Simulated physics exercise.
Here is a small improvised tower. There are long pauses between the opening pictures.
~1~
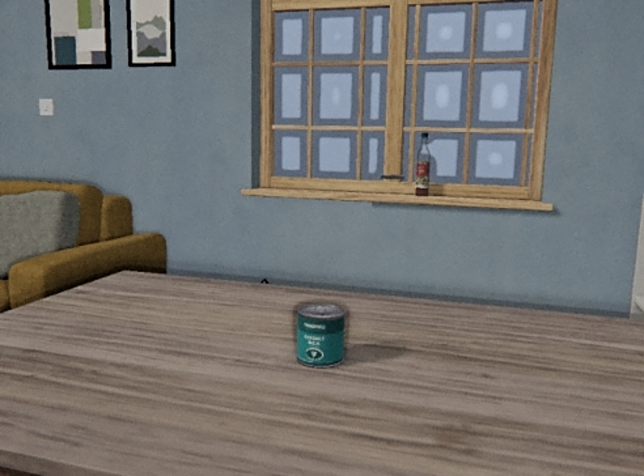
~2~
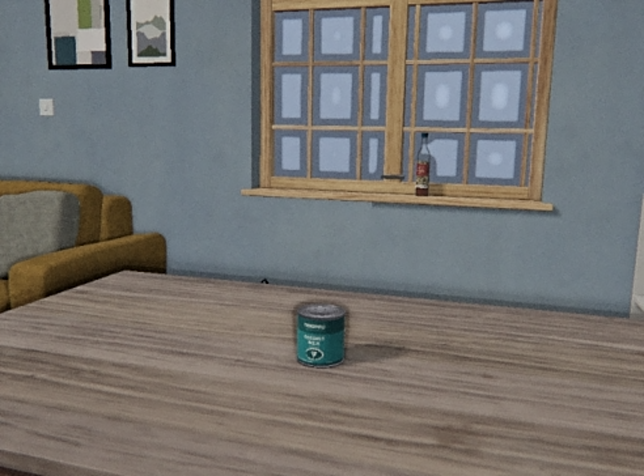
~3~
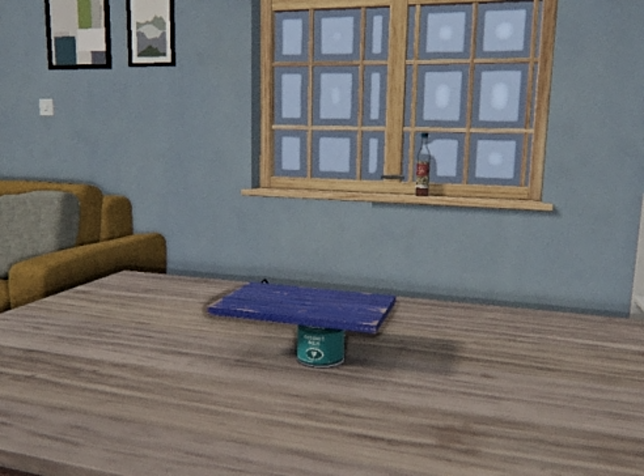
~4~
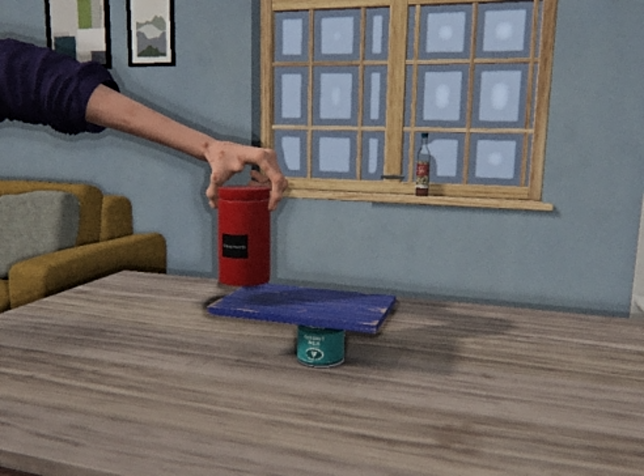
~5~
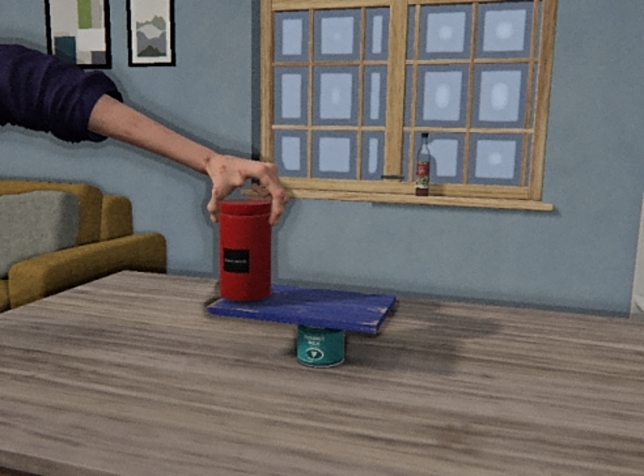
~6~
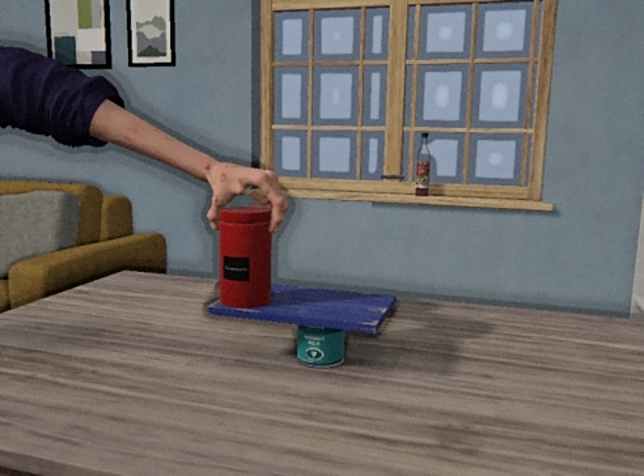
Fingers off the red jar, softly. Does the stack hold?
Outcome: The stack comes apart.
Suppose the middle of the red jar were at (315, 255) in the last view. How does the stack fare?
Then it keeps its balance.
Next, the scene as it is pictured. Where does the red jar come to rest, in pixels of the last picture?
Near (170, 326).
Then, 0.30 s after the last picture, red jar now fallen; blue board tipped 42° from how it was.
Then, 0.40 s after the last picture, blue board tipped 36° from how it was; turquoise tin slid a little.
Then, 0.50 s after the last picture, blue board tipped 27° from how it was; turquoise tin slid a little.
At rest, fallen, red jar and blue board; moved from the start, turquoise tin. Seen from the same camera at the end, red jar near (170, 326). The stack gives way.
